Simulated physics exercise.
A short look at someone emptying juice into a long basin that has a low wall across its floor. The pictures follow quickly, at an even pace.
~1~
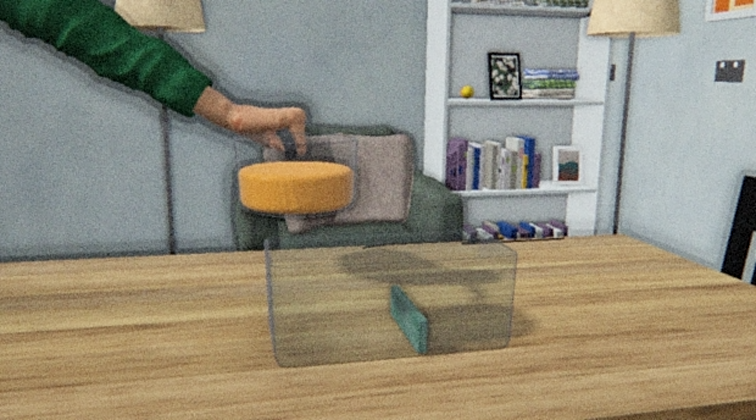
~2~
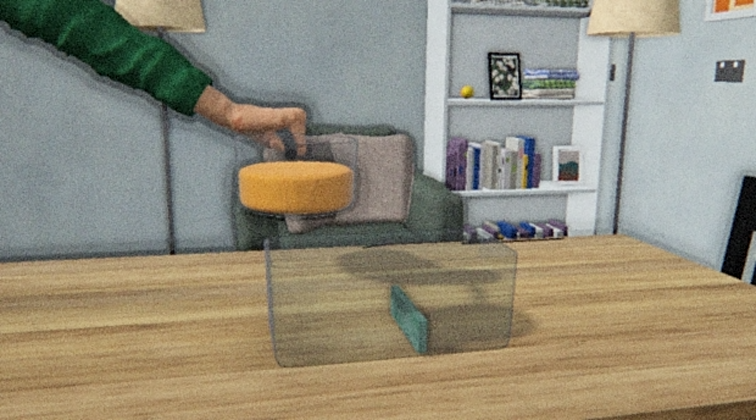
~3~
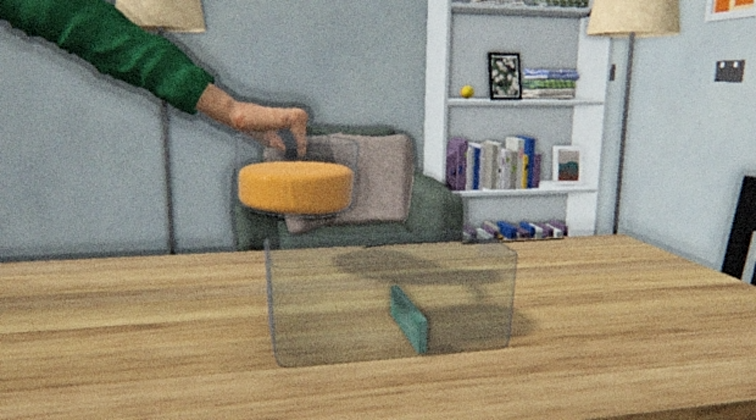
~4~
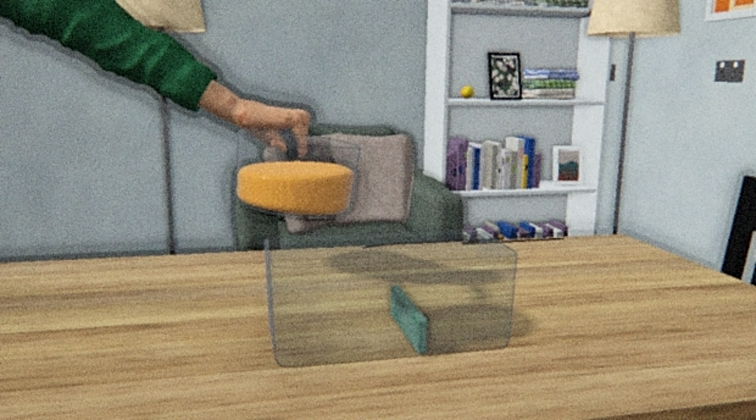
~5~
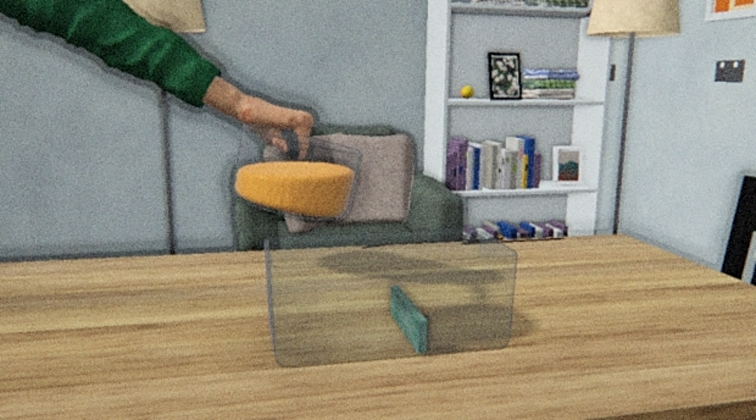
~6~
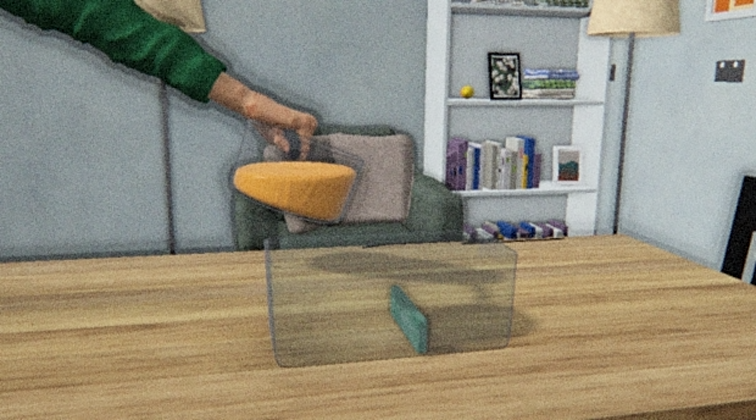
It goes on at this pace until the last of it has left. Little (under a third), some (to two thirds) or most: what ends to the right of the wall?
The share right of the wall is under a third.
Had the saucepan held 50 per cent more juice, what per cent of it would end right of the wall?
Near 45 %.
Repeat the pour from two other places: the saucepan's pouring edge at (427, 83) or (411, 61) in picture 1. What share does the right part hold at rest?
Roughly 80 per cent, and 90 per cent.
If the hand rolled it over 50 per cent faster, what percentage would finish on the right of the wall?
Close to 10 per cent.
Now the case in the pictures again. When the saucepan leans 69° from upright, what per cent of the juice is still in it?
Roughly 65 in a hundred.
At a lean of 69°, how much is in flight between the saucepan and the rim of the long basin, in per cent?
Near 20 %.
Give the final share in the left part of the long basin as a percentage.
Near 80 %.
A moment on, the saucepan is tipped part way and 64 per cent is still to pour, 14 is left of the wall and 2 right of it.
Next, the saucepan is tipped right over and 13 per cent is still to pour, 64 is left of the wall and 17 right of it.
Then the saucepan is tipped right over and 0 per cent is still to pour, 81 is left of the wall and 19 right of it.
Later the saucepan is tipped right over and 0 per cent is still to pour, 81 is left of the wall and 19 right of it.
In the end 81 per cent lies left of the wall, 19 right of it and 0 outside.
